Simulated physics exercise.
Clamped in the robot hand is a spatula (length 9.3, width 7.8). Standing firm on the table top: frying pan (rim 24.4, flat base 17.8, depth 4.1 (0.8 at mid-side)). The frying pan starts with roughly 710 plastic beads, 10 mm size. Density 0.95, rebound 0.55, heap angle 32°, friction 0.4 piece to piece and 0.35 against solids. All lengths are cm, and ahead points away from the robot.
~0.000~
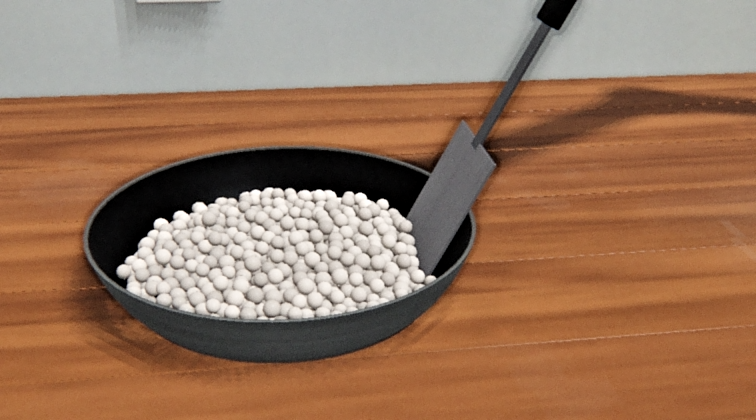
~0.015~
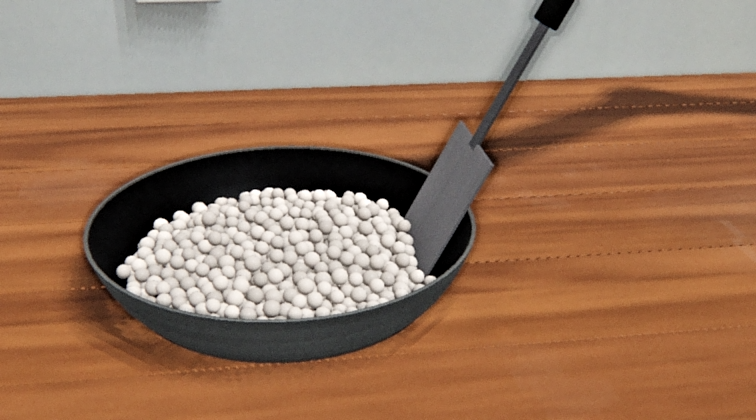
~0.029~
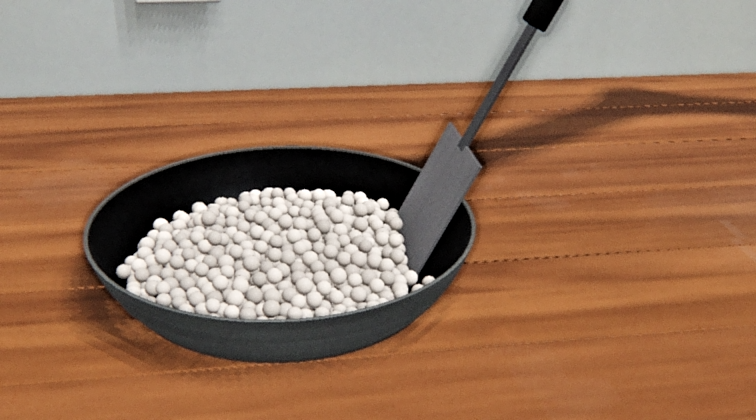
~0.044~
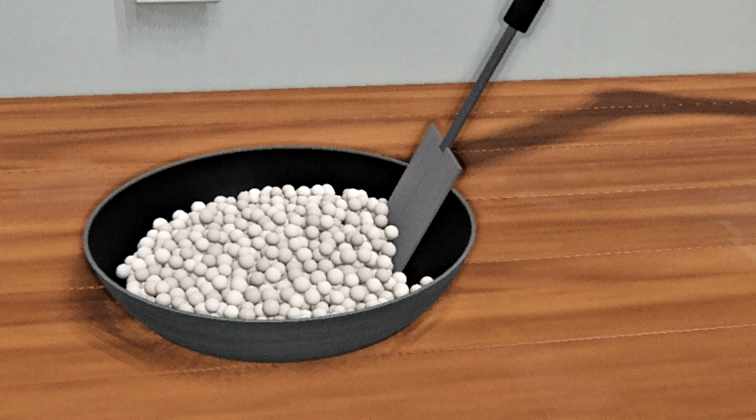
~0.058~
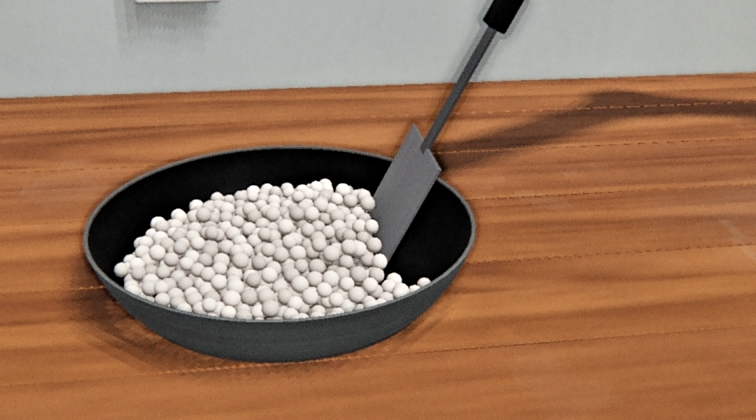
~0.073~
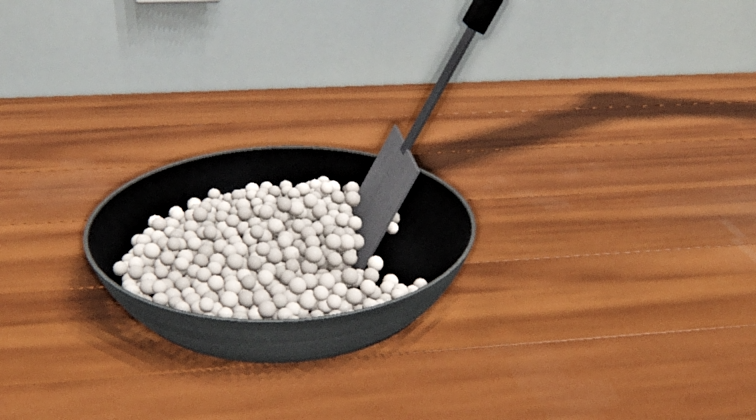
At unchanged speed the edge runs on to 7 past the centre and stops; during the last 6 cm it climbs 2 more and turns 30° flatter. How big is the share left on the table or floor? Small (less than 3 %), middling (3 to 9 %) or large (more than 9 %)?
On the table or floor the share is middling, 3 to 9 %.
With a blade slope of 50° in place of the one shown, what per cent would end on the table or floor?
Then about 5 per cent.
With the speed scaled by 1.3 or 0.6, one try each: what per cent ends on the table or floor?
About 15 and 0 per cent.
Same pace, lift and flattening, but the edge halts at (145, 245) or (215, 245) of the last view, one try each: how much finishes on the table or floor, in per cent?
Some 20 and 0 per cent.
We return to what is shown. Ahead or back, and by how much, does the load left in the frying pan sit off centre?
About 4.0 cm ahead.
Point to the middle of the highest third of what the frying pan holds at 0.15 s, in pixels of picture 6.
Around (211, 237).
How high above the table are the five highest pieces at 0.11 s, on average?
Roughly 5 cm.
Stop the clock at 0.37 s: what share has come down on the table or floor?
Roughly 6 per cent.
After 0.11 s, sloping 63°, highest piece 6 above the table; 706 in the frying pan.
After 0.15 s, sloping 51°, highest piece 6 above the table; 706 in the frying pan.
After 0.37 s, sloping 33°, highest piece 5 above the table; 667 in the frying pan, 36 on the table or floor, 3 on the blade or in flight.
After 1.42 s, sloping 33°, highest piece 5 above the table; 665 in the frying pan, 41 on the table or floor.
In the end, 665 in the frying pan, 41 on the table or floor. That is 6 % on the table or floor.
